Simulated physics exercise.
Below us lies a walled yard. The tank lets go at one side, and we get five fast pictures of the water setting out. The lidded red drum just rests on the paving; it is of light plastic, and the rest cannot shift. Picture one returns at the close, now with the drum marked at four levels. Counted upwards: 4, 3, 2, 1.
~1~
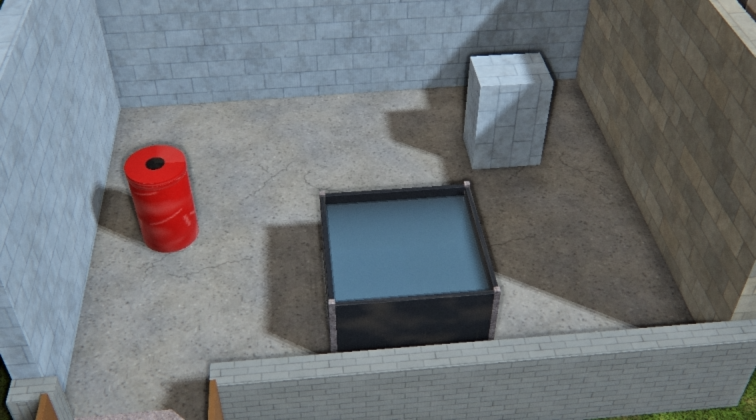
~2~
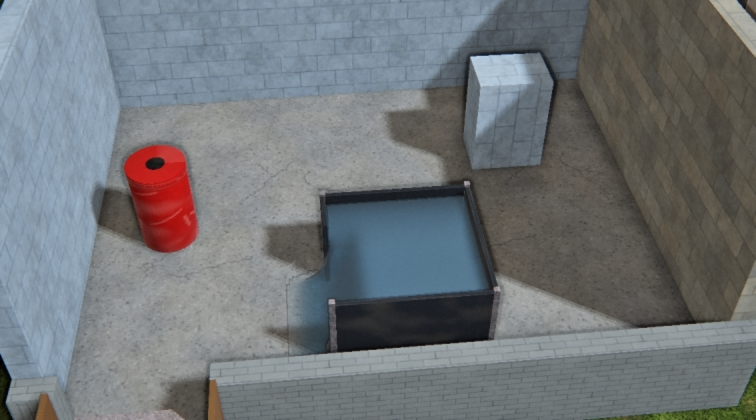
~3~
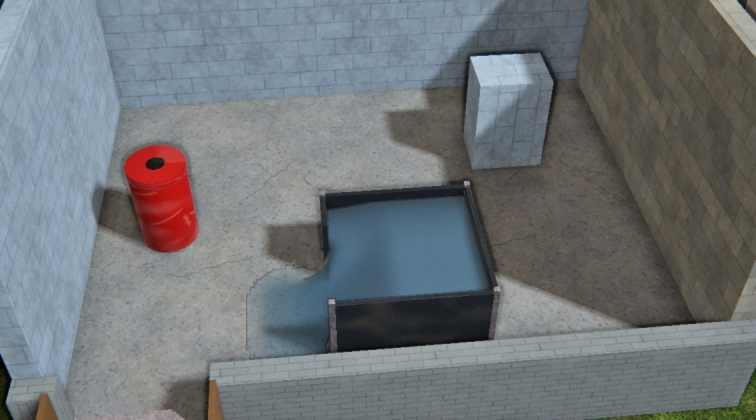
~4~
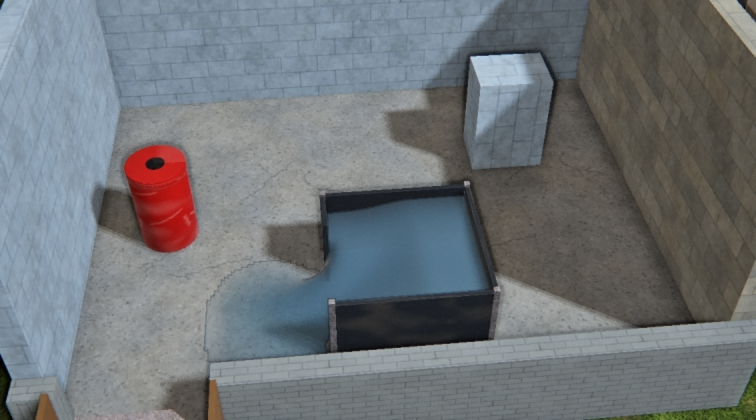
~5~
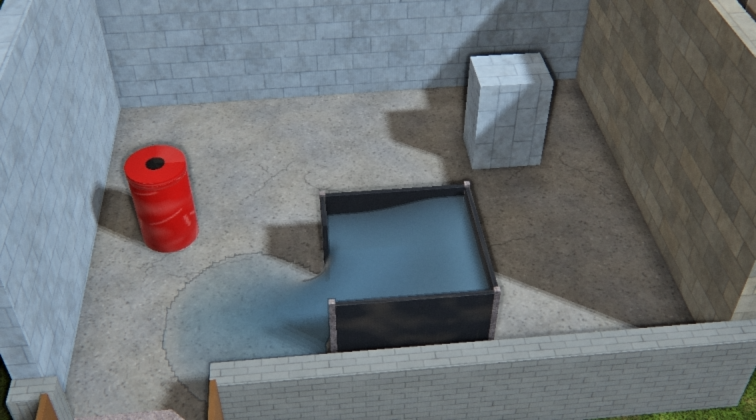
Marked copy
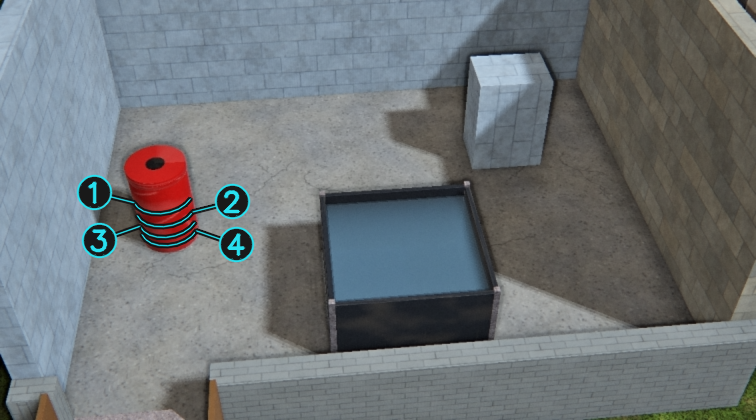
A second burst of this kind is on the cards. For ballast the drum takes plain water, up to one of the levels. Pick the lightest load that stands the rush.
It is 3.
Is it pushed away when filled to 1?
No, not at all.
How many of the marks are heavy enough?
Three.
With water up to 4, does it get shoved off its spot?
Yes.
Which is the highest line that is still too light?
4 it is.
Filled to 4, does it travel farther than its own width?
No, less.
In cyan, 1 at (160, 213); 2 at (163, 226); 3 at (165, 237); 4 at (167, 245); from the bottom up 4, 3, 2, 1.
With 1, it does not move.
With 2, it does not move.
With 3, it does not move.
With 4, it is pushed about half its own width away.
